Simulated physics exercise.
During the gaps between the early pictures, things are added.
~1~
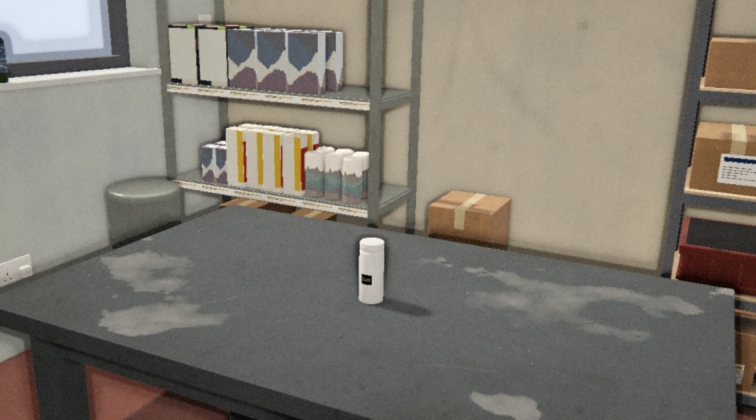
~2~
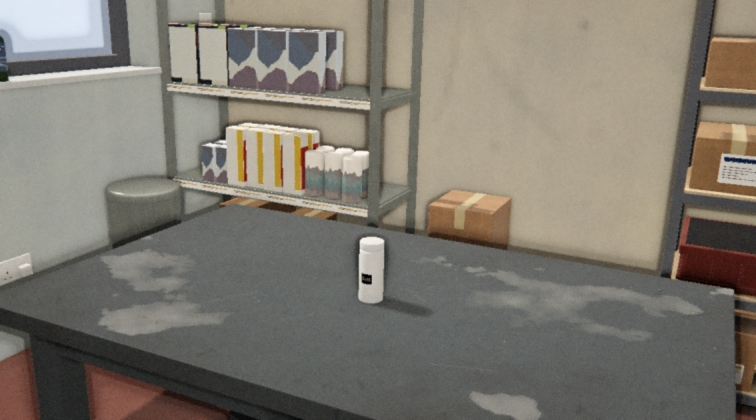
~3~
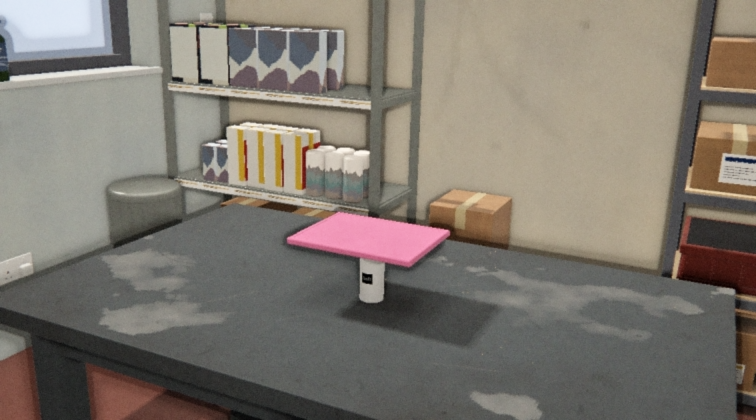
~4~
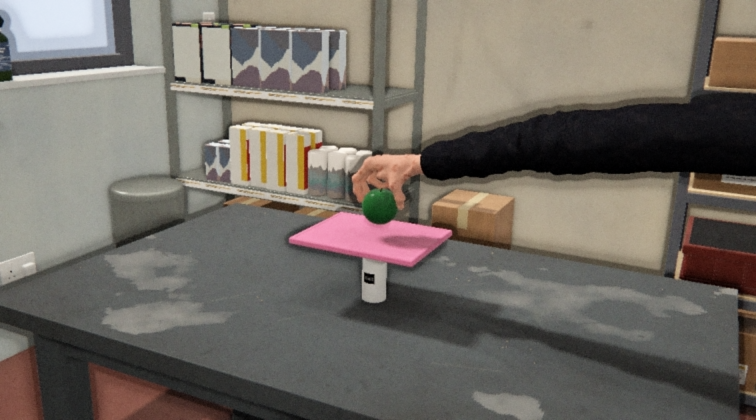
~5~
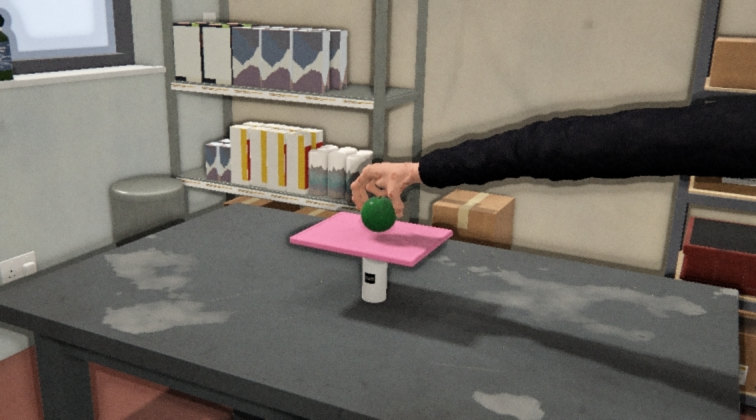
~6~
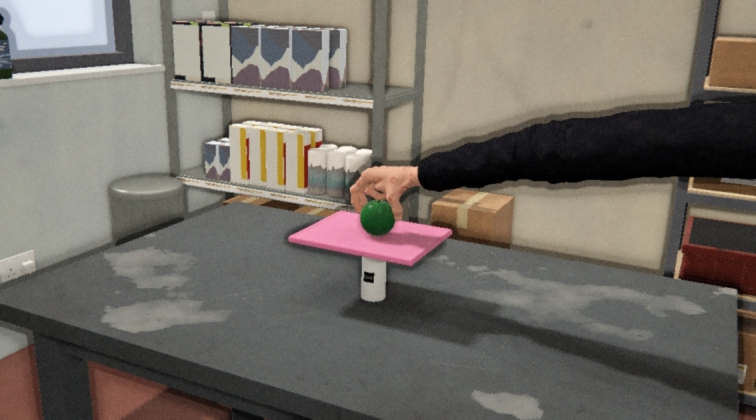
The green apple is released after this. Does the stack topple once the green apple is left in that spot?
No, it never falters.
Then, 0.20 s past the last view, nothing moves.
Then, 0.50 s past the last view, green apple resting near (378, 218).
Finally, all 3 still in place. Final places as the last picture's camera would see them, green apple near (378, 218). The stack stays up.
